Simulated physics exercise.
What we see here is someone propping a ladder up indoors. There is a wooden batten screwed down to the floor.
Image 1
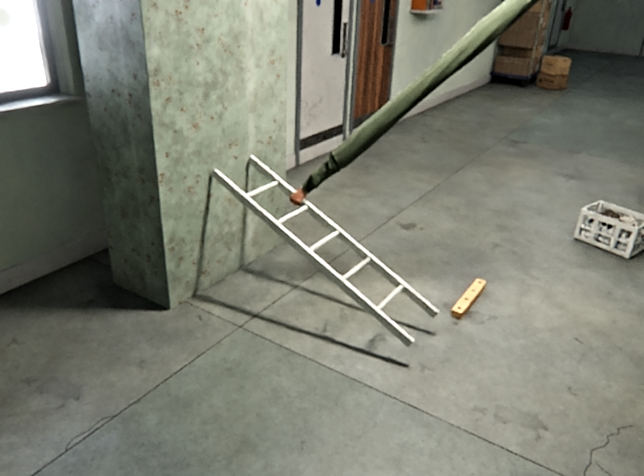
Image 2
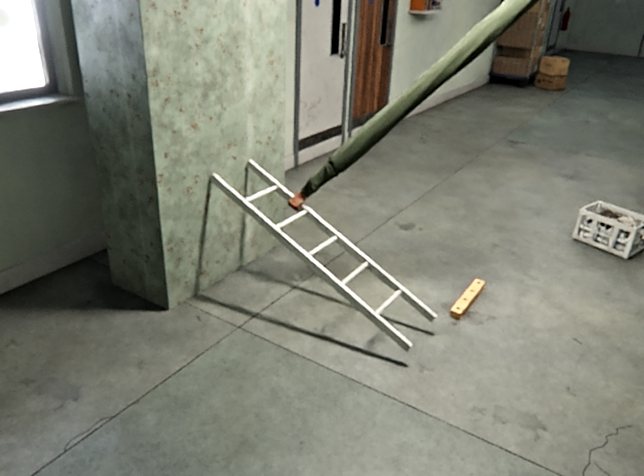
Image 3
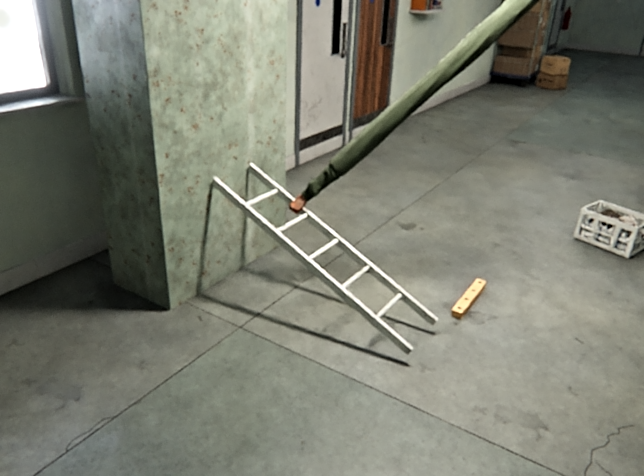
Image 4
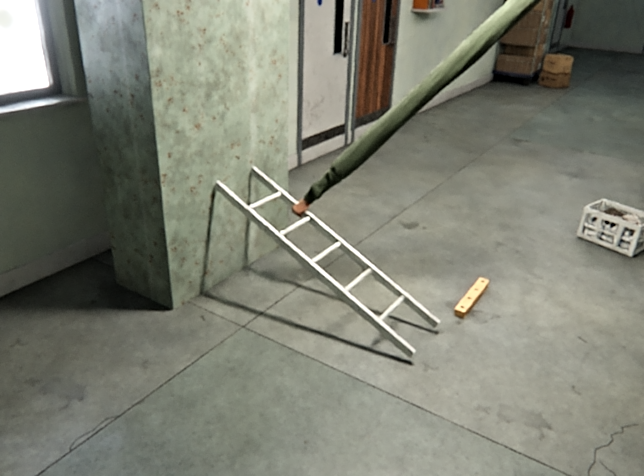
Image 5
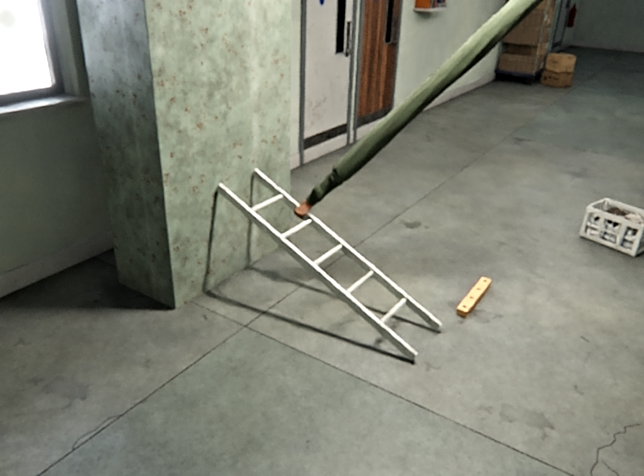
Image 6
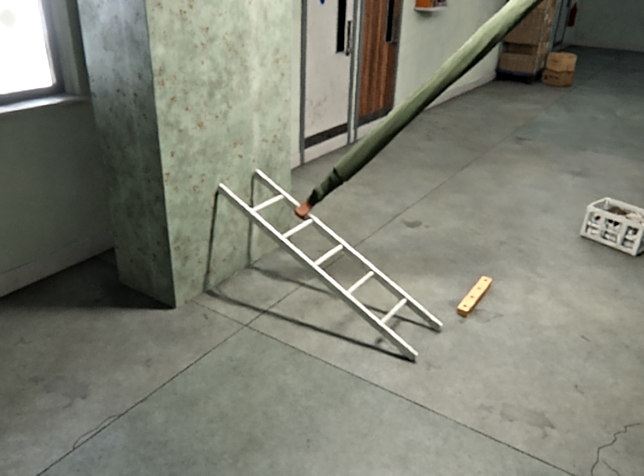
The clip opens on a white ladder leaning against a mottled green pillar indoors, gripped near its upper part by a long green-sleeved arm, with an orange batten on the floor nearby. The arm eases the ladder very slightly downward, then both stay nearly still, the hand still holding on.
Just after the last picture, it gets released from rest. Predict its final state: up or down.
It's going to go down, I think.
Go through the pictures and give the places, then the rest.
Still on the way; white ladder (323, 242); batten (469, 298), in the first frame.
Still on the way; white ladder (321, 247); batten (468, 298), in the second frame.
Still on the way; white ladder (322, 250); batten (469, 298), in the third frame.
Still on the way; white ladder (325, 253); batten (472, 297), in the fourth frame.
Still on the way; white ladder (327, 256); batten (475, 296), in the fifth frame.
In place, still held; white ladder (327, 256); batten (475, 296), in the sixth frame.
Then, 0.28 s on from there, white ladder turned 7° from its first pose near (331, 270).
Then, 0.40 s on from there, white ladder turned 18° from its first pose near (334, 292).
In the end, the white ladder slips down, near (335, 305).
